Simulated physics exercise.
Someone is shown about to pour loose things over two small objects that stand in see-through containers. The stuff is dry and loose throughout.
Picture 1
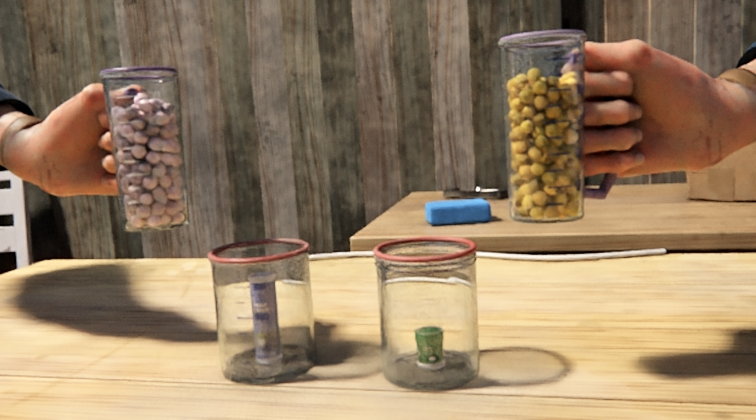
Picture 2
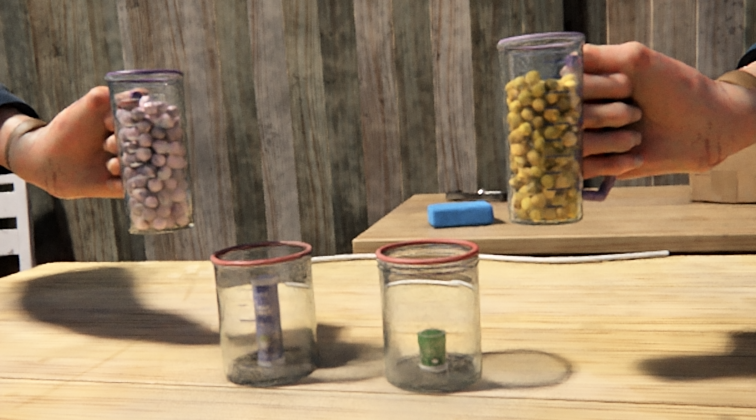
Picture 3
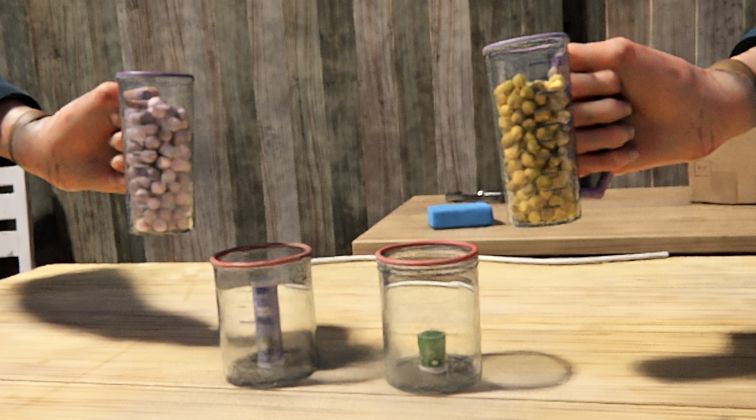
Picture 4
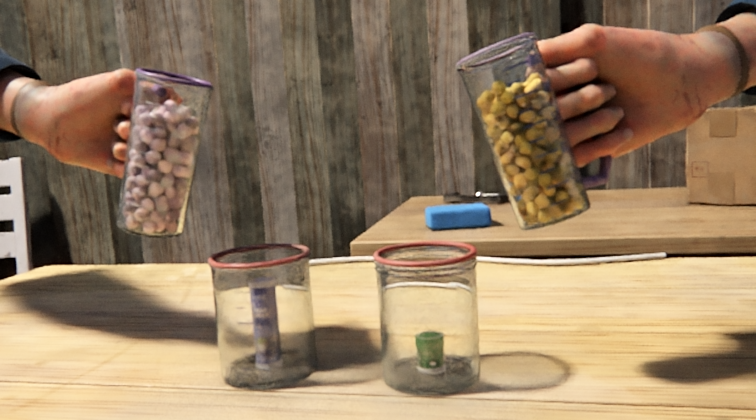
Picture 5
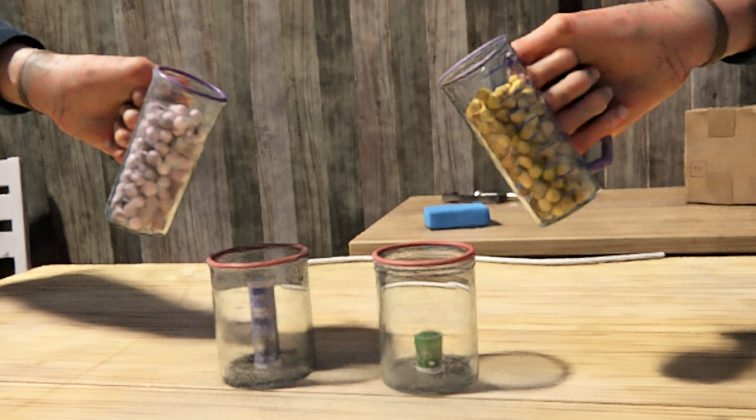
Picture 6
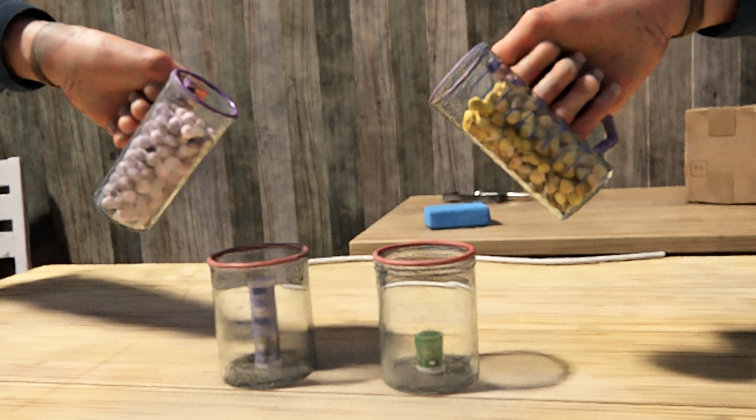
On a wooden table, two clear containers hold a tall purplish object and a short green one, while two hands above them raise cups of pale pink and yellow pieces upright, then steadily tilt both cups inward.
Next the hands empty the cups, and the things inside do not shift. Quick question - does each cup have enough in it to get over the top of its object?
Left object: No, it stays below; right object: Yes, it gets over.
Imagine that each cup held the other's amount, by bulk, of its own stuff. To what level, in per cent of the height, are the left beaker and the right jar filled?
Expect some 55 for the left and some 60 for the right.
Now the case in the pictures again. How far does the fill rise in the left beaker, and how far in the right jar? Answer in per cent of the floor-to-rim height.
I'd say the left reaches about 65 in a hundred of its height, and the right about 60 in a hundred.
Then, 0.30 s later than the last frame, left beaker empty, all of its cupful still in the cup; right jar empty, all of its cupful still in the cup.
Then, 0.68 s later than the last frame, left beaker nearly empty, nearly all of its cupful still in the cup; right jar empty, nearly all of its cupful still in the cup.
Then, 1.10 s later than the last frame, left beaker a third full, roughly a third of its cupful still in the cup; right jar nearly empty, roughly two thirds of its cupful still in the cup.
When it is over, left beaker two thirds full (surface near (262, 295)), nothing beside it; right jar two thirds full (surface near (427, 301)), nothing beside it; the left thing is still showing; the right thing is covered.
